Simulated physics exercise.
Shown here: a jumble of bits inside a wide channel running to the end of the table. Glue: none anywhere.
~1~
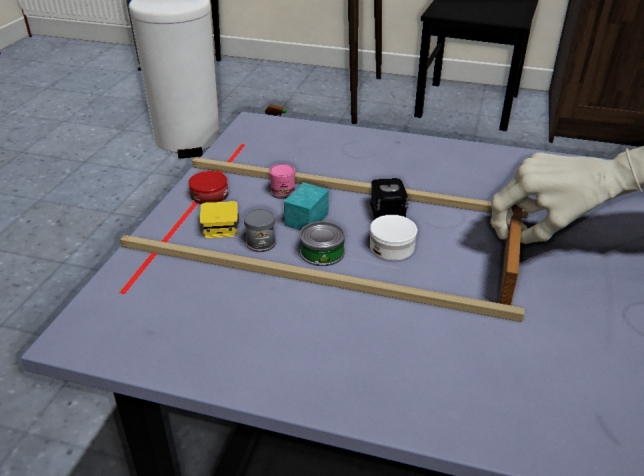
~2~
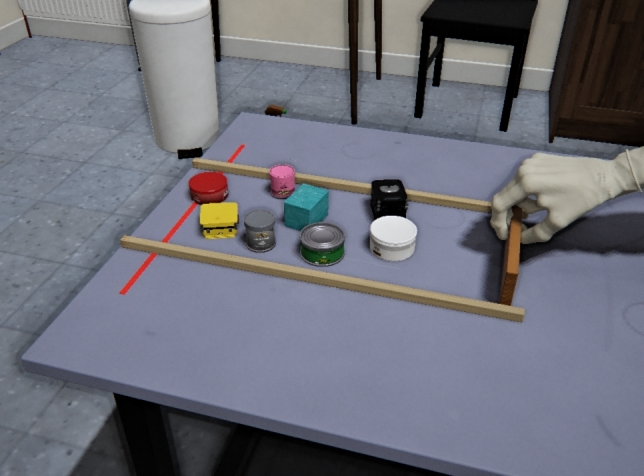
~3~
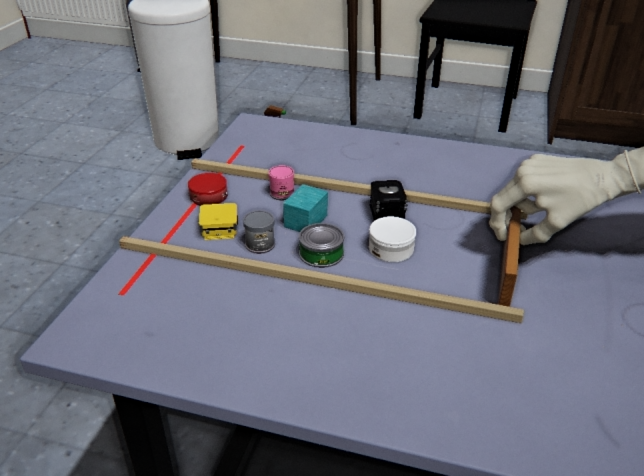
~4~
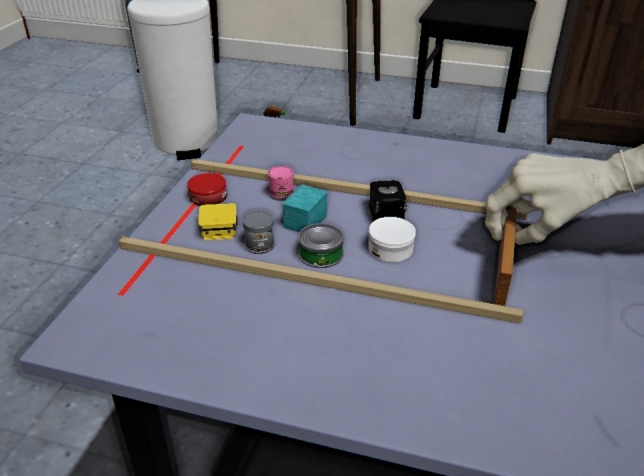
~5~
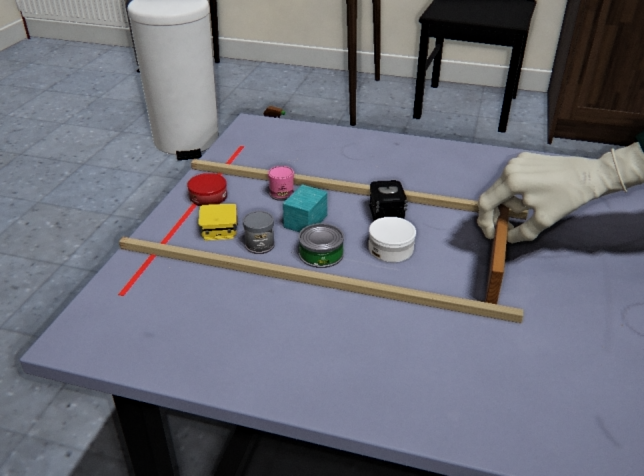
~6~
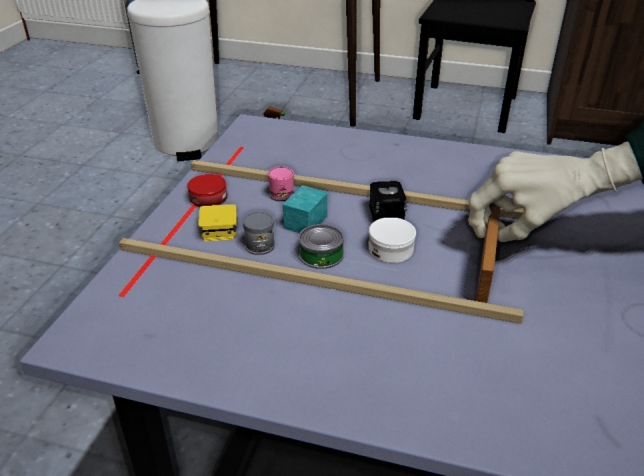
A pale-gloved hand grips an upright wooden board at the right end of two light wooden strips on a grey-purple table, seen from above at an angle in a tiled room. Between the strips sit a red tub, yellow case, pink and grey pots, teal box, green-and-silver tin, black case and white tub, near red tape at left. The hand slides the board slightly left while the objects and view stay practically still.
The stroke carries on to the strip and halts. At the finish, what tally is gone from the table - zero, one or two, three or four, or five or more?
The tally gone is five or more.
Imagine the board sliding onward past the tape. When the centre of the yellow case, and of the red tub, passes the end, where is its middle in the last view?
First near (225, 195), second near (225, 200).
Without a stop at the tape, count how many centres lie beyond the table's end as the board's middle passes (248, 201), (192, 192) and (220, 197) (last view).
Respectively, 0, 5 and 2.
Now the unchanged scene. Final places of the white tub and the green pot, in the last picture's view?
The white tub at (167, 203), the green pot at (148, 227).
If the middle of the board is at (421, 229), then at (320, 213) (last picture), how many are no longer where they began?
At first I count 0, and then 5.
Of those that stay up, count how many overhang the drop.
The total here is 2.
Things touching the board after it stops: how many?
That would be 3 of them.
Soon after, none off yet; red tub at rest near (208, 191); yellow case at rest near (219, 223); pink pot at rest near (281, 184).
After that, none off yet; red tub at rest near (208, 191); yellow case displaced about its own width near (198, 213); pink pot displaced about its own width near (259, 180).
In the end, the number that fall off is five or more; gone, turquoise block, grey pot, pink pot, yellow case and red tub.
